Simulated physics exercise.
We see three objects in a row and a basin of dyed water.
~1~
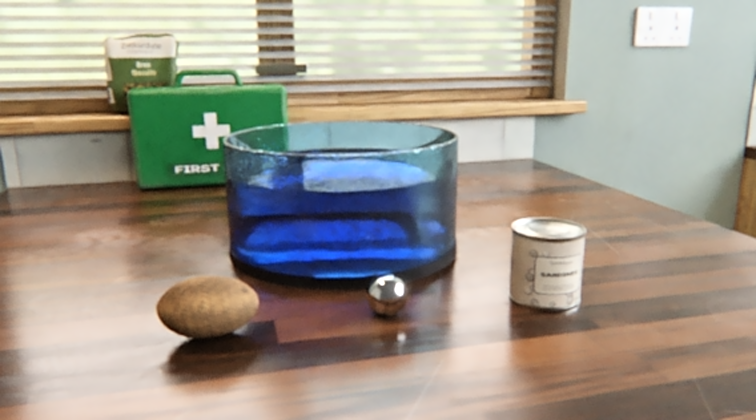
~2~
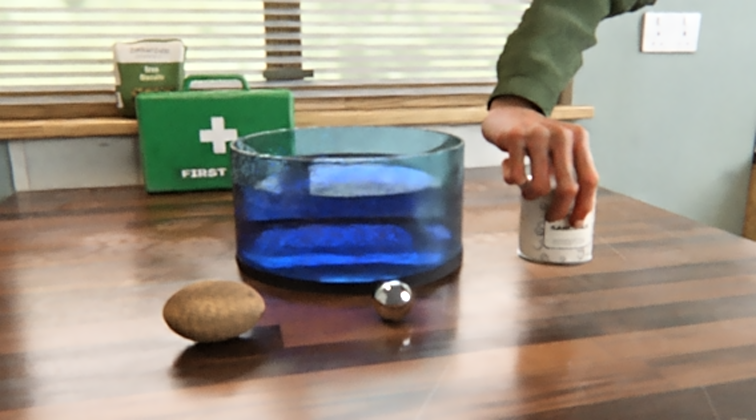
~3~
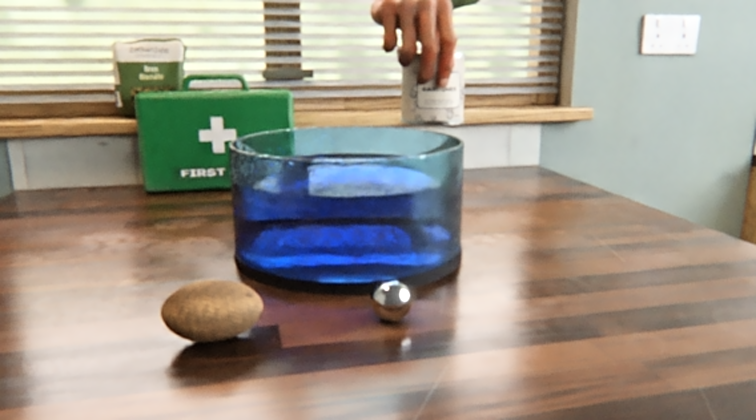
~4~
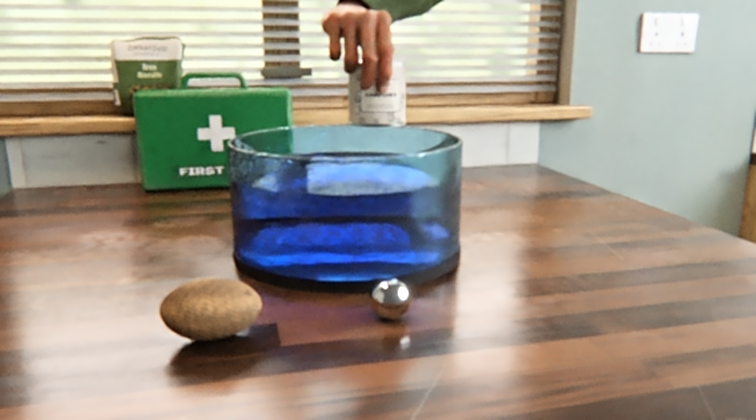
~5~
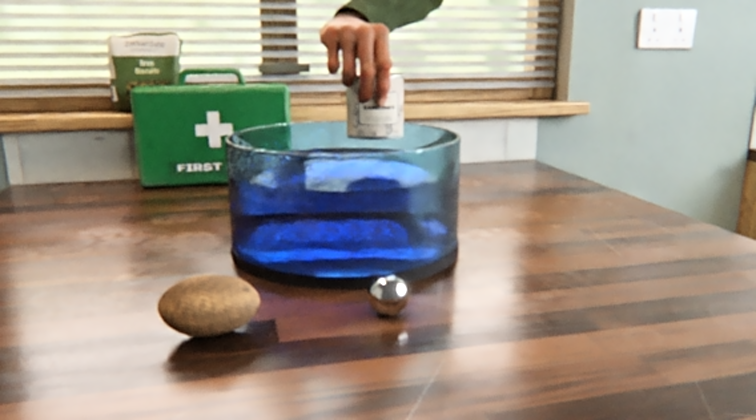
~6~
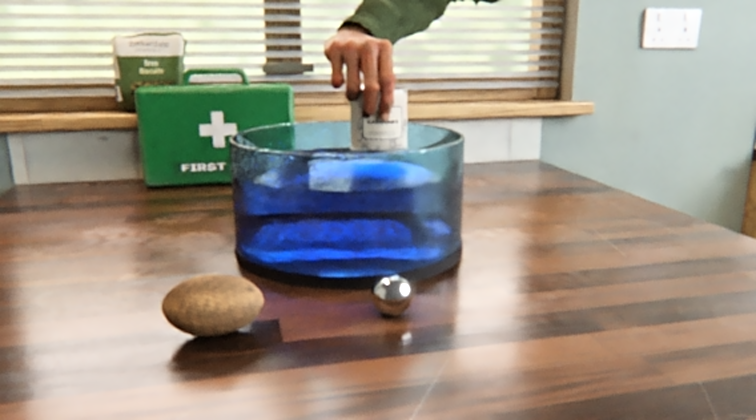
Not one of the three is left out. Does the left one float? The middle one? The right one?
The left one ends on the bottom, the middle one ends on the bottom, the right one ends on the bottom.
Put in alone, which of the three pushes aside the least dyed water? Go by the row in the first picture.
I say the middle thing.
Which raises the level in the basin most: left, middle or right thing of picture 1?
That is the right object.
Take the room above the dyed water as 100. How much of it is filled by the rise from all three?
Near 20 in a hundred.
Next, the tin of food sinks.
After that, the steel ball sinks.
Finally, the potato sinks; afloat, none of them.
